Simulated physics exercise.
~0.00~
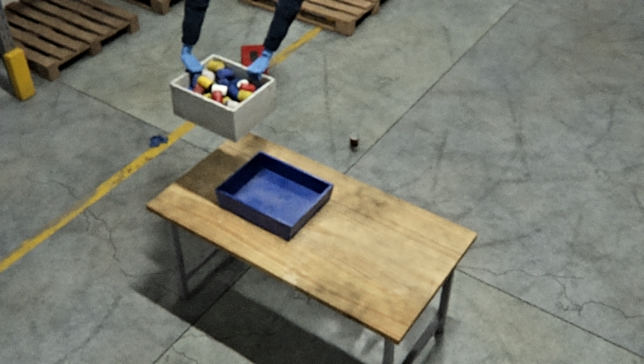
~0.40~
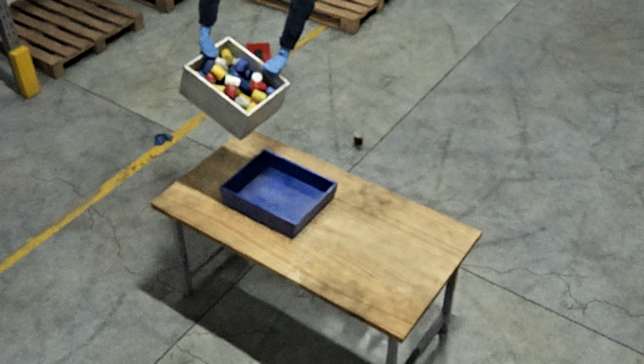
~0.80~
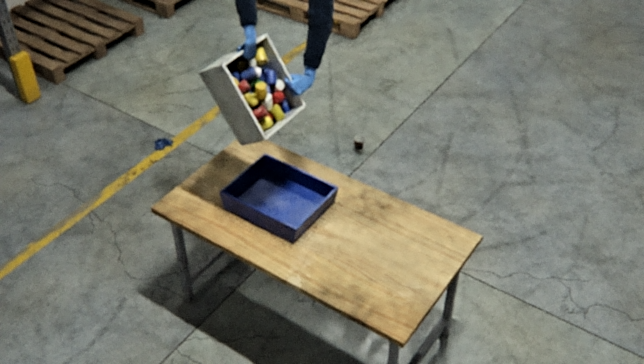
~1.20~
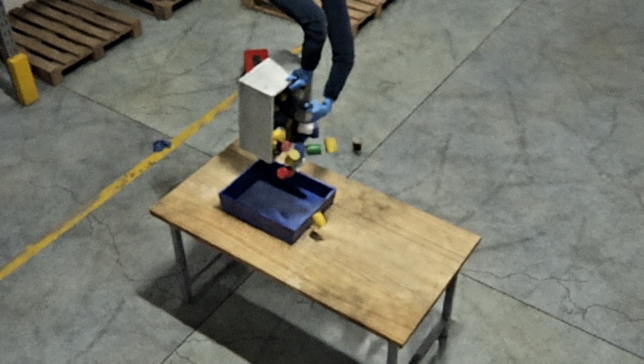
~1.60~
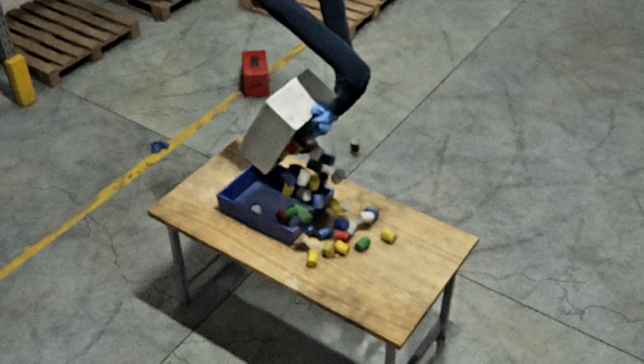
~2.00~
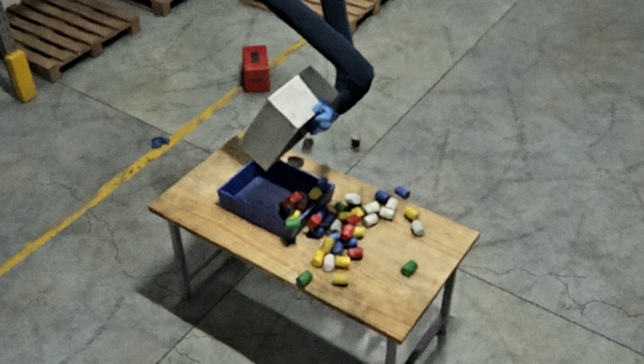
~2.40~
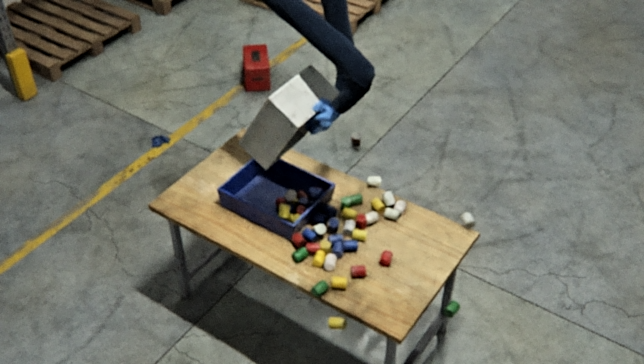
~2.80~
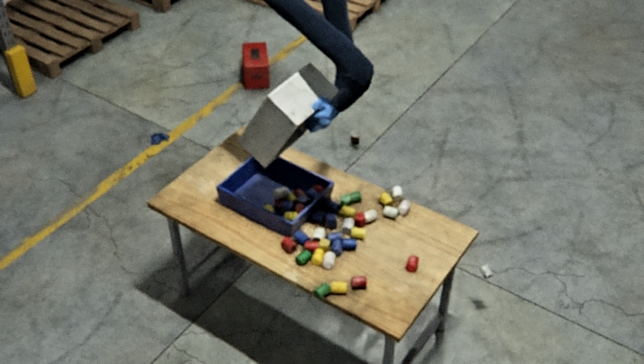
The clip opens with two blue-gloved hands holding a white box full of small colourful jars above a wooden table, where an empty blue carton sits. The hands lift the box slightly and tip it to the right, and the jars slide toward its lower side. As it turns past upright, the first jars drop, some landing in the carton and others beside it. The rest pour out in a rush, bouncing and rolling across the table, and a few tumble off its edges. At the end the box hangs tilted over the carton, with most jars lying outside it.
